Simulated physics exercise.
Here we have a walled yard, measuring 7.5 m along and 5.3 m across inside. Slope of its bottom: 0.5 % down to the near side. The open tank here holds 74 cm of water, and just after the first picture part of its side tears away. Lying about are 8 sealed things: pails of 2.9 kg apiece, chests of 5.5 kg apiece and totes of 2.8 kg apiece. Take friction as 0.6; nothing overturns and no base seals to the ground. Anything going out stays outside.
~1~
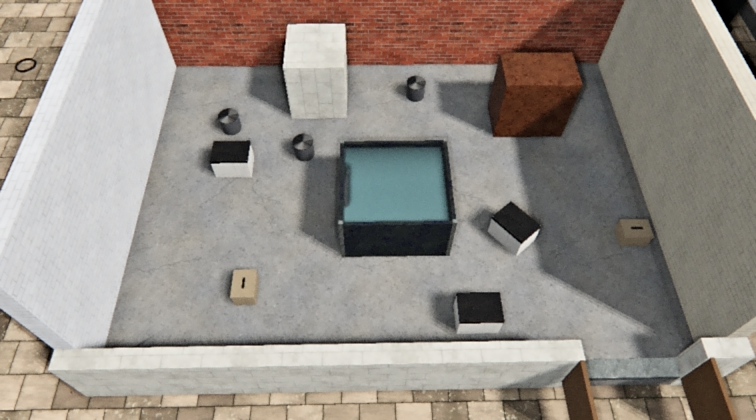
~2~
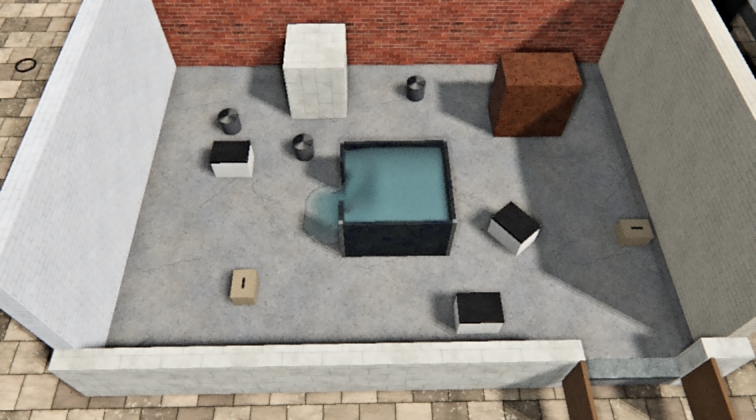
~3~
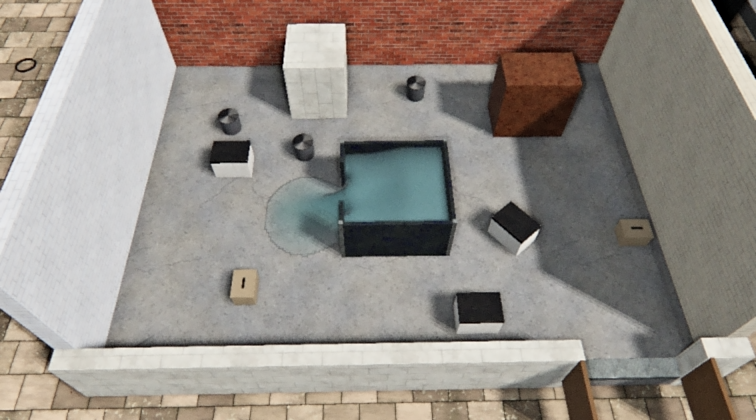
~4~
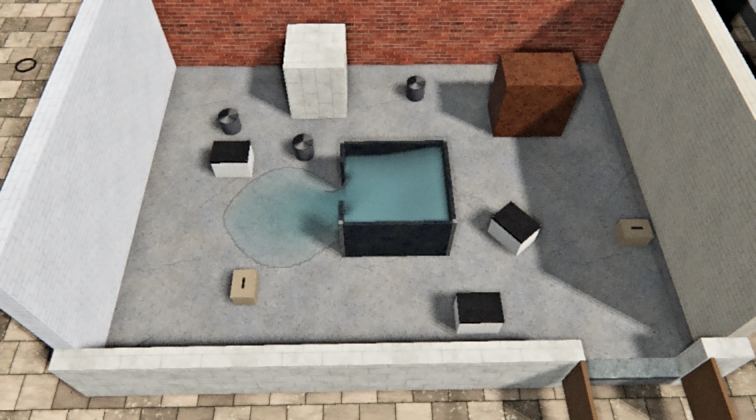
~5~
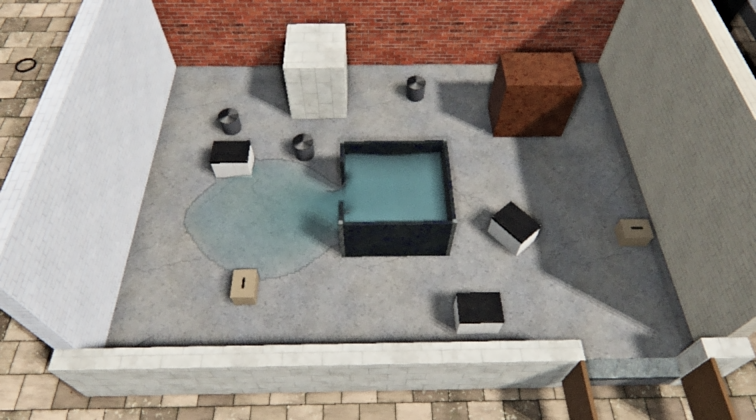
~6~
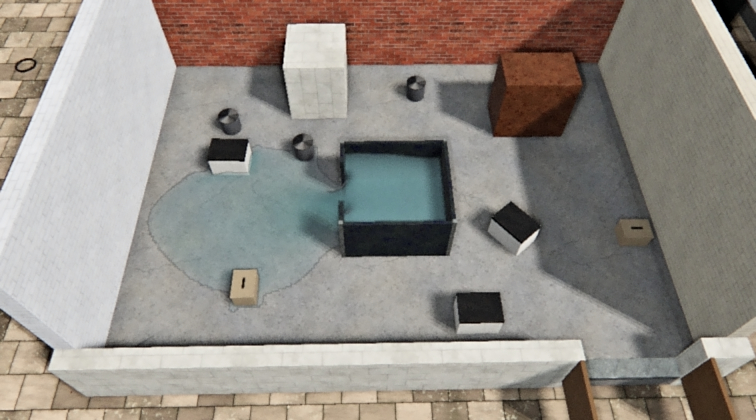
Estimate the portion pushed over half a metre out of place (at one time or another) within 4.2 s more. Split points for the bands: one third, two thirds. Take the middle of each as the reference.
I reckon it gets to one third but stops short of two thirds.
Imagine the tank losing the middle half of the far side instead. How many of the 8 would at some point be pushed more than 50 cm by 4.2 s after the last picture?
Result: 3.
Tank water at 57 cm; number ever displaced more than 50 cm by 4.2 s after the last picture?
Then 3.
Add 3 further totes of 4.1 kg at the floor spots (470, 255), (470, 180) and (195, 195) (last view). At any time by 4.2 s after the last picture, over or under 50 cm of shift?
Going through them, I'd say falls short, falls short and finally exceeds it.
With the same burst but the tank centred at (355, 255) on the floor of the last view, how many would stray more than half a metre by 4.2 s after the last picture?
That would give 3.
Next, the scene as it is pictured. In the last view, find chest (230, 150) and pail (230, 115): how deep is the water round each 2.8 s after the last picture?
Around 7 cm and 7 cm.
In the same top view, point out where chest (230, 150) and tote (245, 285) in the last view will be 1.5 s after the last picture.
Roughly (185, 79), then roughly (159, 338).
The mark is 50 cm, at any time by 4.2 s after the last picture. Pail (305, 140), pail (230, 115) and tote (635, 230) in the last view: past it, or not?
First falling below it, second exceeding it, third falling below it.
Then, 0.4 s after the last picture 1 of 8 are over 50 cm from their spots; 0 afloat.
Then, 1.5 s after the last picture 3 of 8 are over 50 cm from their spots; 2 afloat.
Then, 2.8 s after the last picture 3 of 8 are over 50 cm from their spots; 3 afloat.
Then, 4.2 s after the last picture 2 of 8 are over 50 cm from their spots, and 3 have been at some point; 3 afloat.
